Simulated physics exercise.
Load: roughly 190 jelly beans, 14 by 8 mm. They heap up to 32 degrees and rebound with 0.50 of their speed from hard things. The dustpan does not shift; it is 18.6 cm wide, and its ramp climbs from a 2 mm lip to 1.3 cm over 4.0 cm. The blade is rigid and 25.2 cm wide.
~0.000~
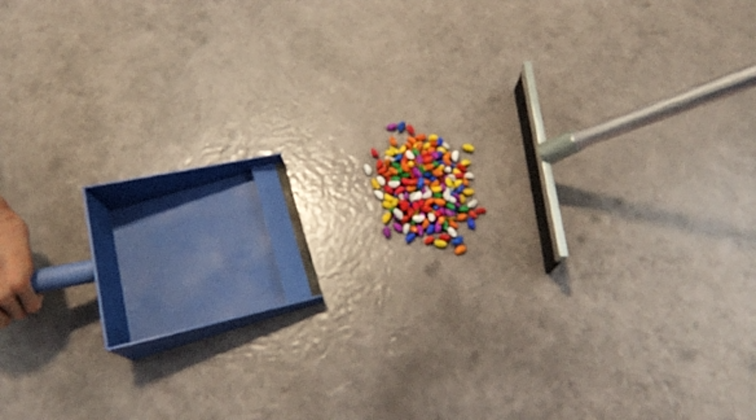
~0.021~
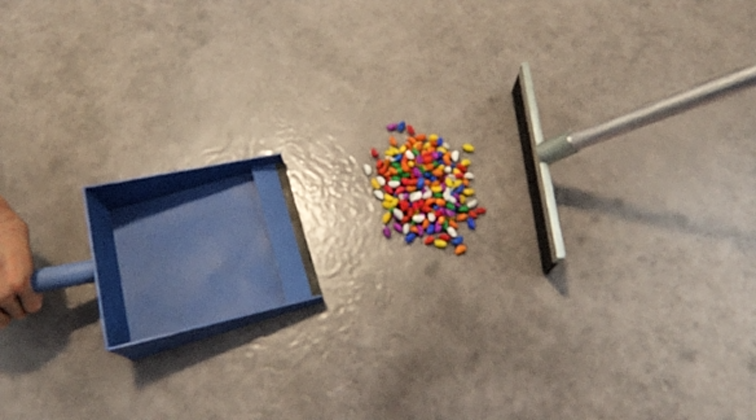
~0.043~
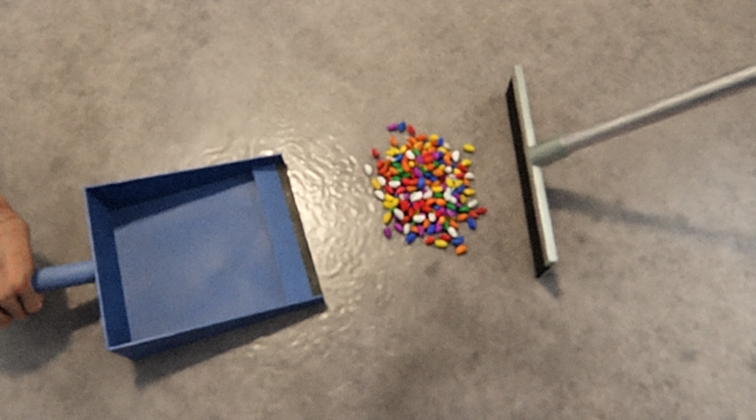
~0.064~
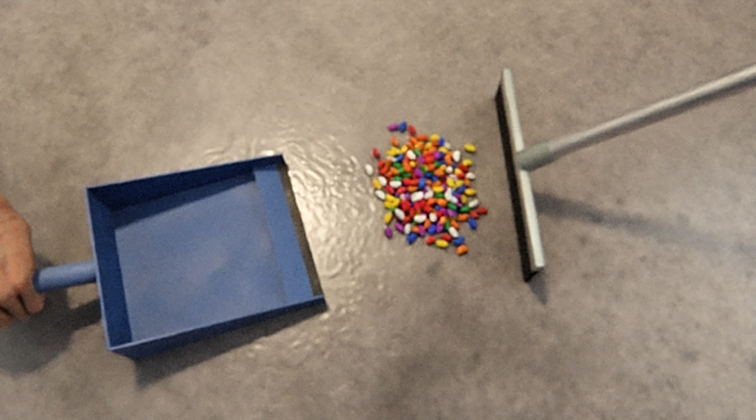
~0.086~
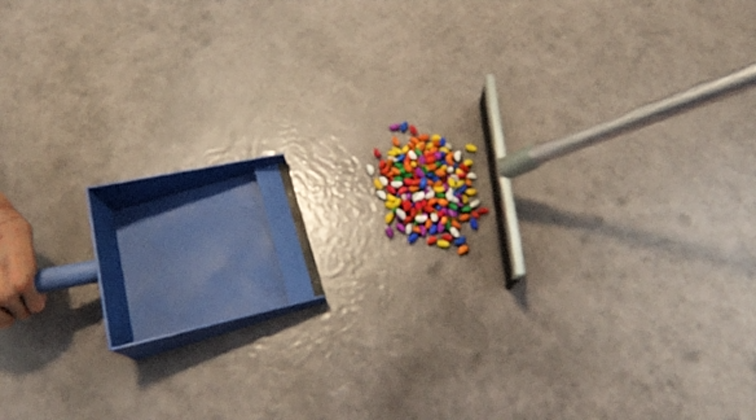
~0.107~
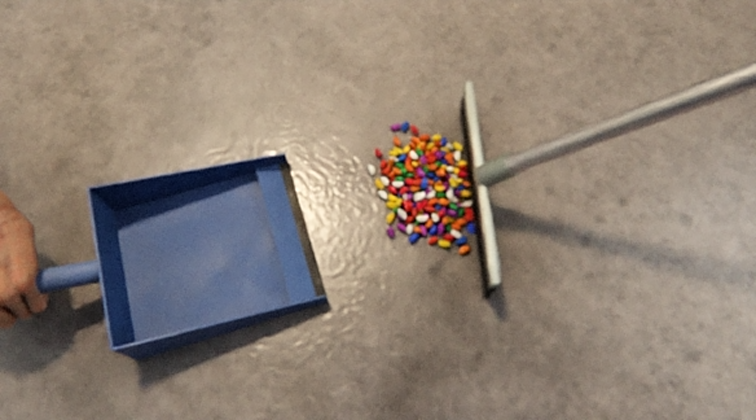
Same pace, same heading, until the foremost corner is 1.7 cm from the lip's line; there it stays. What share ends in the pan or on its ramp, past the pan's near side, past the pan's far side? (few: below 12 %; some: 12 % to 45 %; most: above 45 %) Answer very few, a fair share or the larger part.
Pan: The larger part, near side: Very few, far side: A fair share.
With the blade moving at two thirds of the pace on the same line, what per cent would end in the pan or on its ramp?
It would be near 35 per cent.
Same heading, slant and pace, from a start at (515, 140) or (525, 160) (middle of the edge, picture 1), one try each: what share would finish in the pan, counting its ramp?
About 50 and 55 per cent.
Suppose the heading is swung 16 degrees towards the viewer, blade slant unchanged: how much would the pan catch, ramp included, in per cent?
In that case some 45 per cent.
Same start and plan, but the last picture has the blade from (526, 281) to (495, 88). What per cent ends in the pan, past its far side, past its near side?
Pan 25, far 20, near 5.
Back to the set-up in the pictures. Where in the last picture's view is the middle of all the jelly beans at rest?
At about (272, 204).
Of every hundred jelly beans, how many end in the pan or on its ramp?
About 50 per cent.
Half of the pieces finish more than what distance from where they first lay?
Some 20 cm.
After 0.18 s, middle of the blade 10 cm from the lip; 0 % over the lip, far side 5 %, near side 0 %.
Then, at 0.22 s, middle of the blade 6 cm from the lip; 0 % over the lip, far side 15 %, near side 5 %.
After 0.41 s, middle of the blade 5 cm from the lip; 55 % over the lip, far side 25 %, near side 5 %.
By 2.6 s all is still; pan 50 %, near side 0 %, far side 25 %, in front of the lip or behind the blade 25 %.
